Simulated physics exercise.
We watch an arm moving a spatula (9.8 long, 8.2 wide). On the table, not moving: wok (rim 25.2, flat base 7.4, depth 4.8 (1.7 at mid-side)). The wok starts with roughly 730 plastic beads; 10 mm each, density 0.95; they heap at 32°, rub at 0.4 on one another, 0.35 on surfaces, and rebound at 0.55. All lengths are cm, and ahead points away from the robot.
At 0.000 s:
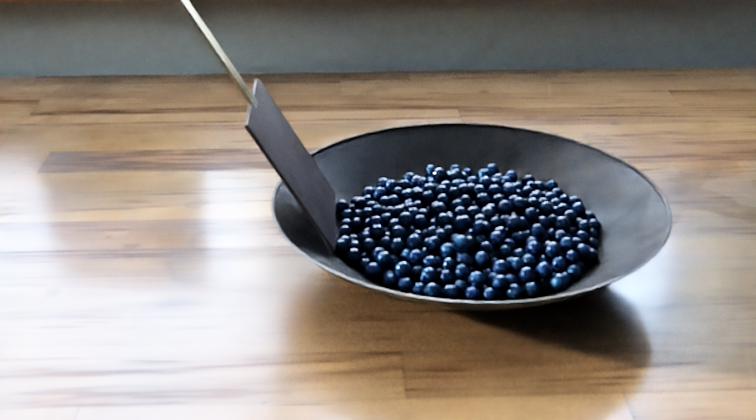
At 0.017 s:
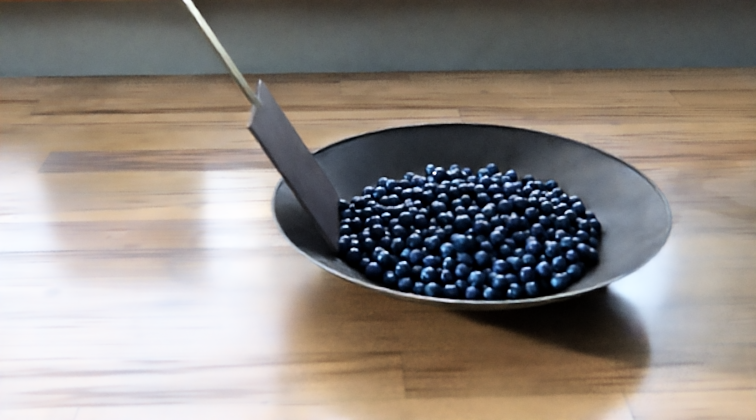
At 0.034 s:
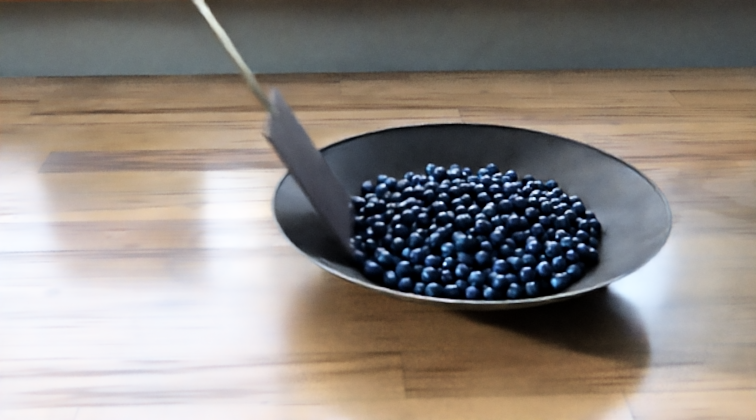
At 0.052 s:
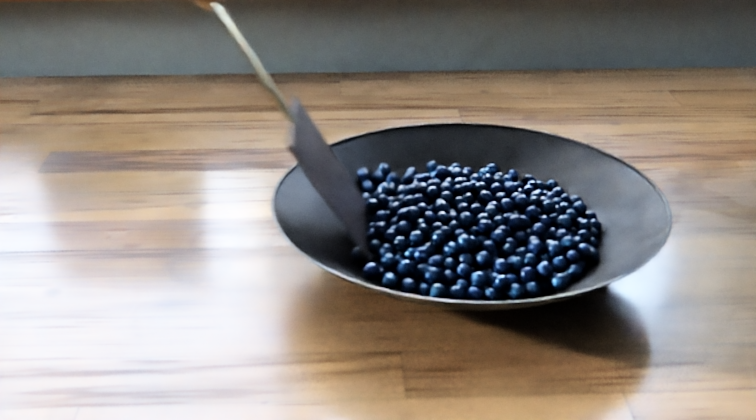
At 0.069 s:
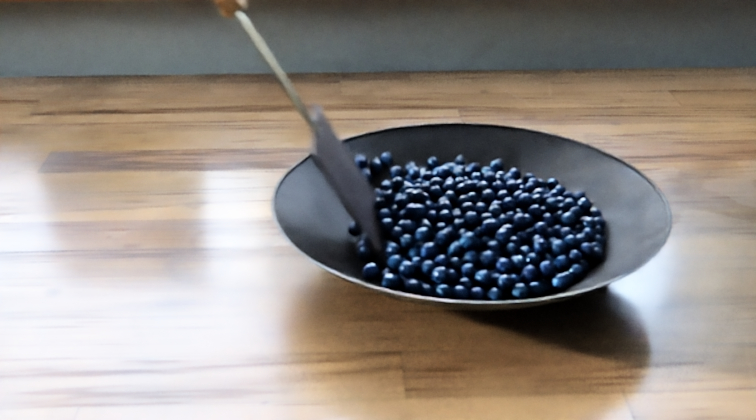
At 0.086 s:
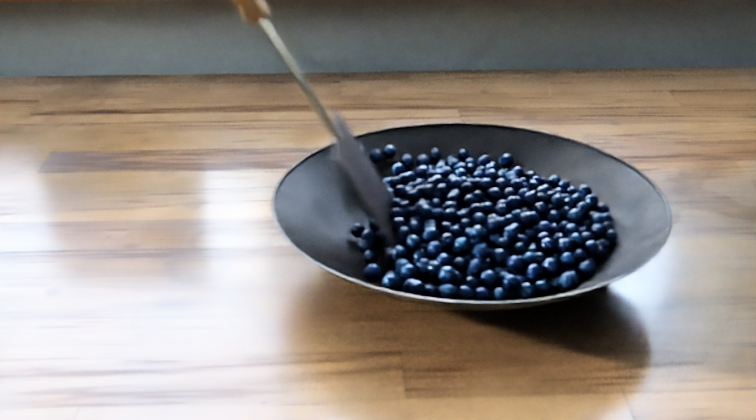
A flat dark spatula on a thin metal handle, its holder out of sight, leans into the left side of a wide black wok on a glossy wooden table, seen from slightly above. Small, shiny dark-blue beads are heaped in the wok, with a grey strip behind the table. The spatula barely moves at first, then sweeps rightward, pushing into the beads, while the wok and camera stay still.
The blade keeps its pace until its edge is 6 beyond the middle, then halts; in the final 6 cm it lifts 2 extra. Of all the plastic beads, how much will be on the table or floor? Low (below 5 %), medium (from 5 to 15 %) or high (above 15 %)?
Share on the table or floor: High (above 15 %).
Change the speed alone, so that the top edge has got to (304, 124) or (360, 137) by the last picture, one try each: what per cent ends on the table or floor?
About 10 and 40 per cent.
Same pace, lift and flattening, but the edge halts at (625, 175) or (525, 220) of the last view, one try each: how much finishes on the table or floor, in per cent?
About 50 and 10 per cent.
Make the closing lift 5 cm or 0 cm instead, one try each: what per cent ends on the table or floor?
Some 20 and 30 per cent.
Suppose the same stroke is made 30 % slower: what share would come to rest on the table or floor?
In that case some 15 per cent.
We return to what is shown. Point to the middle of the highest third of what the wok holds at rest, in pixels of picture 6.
Around (589, 203).
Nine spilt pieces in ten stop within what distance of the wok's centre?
Some 35 cm.
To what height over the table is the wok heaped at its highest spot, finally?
Roughly 6.0 cm.
After 0.13 s, sloping 60°, highest piece 6 above the table; 727 in the wok.
After 0.17 s, sloping 60°, highest piece 7 above the table; 726 in the wok, 1 on the blade or in flight.
After 0.39 s, sloping 60°, highest piece 7 above the table; 547 in the wok, 168 on the table or floor, 12 on the blade or in flight.
After 1.44 s, sloping 60°, highest piece 6 above the table; 543 in the wok, 184 on the table or floor.
In the end, 543 in the wok, 184 on the table or floor. That is 25 % on the table or floor.
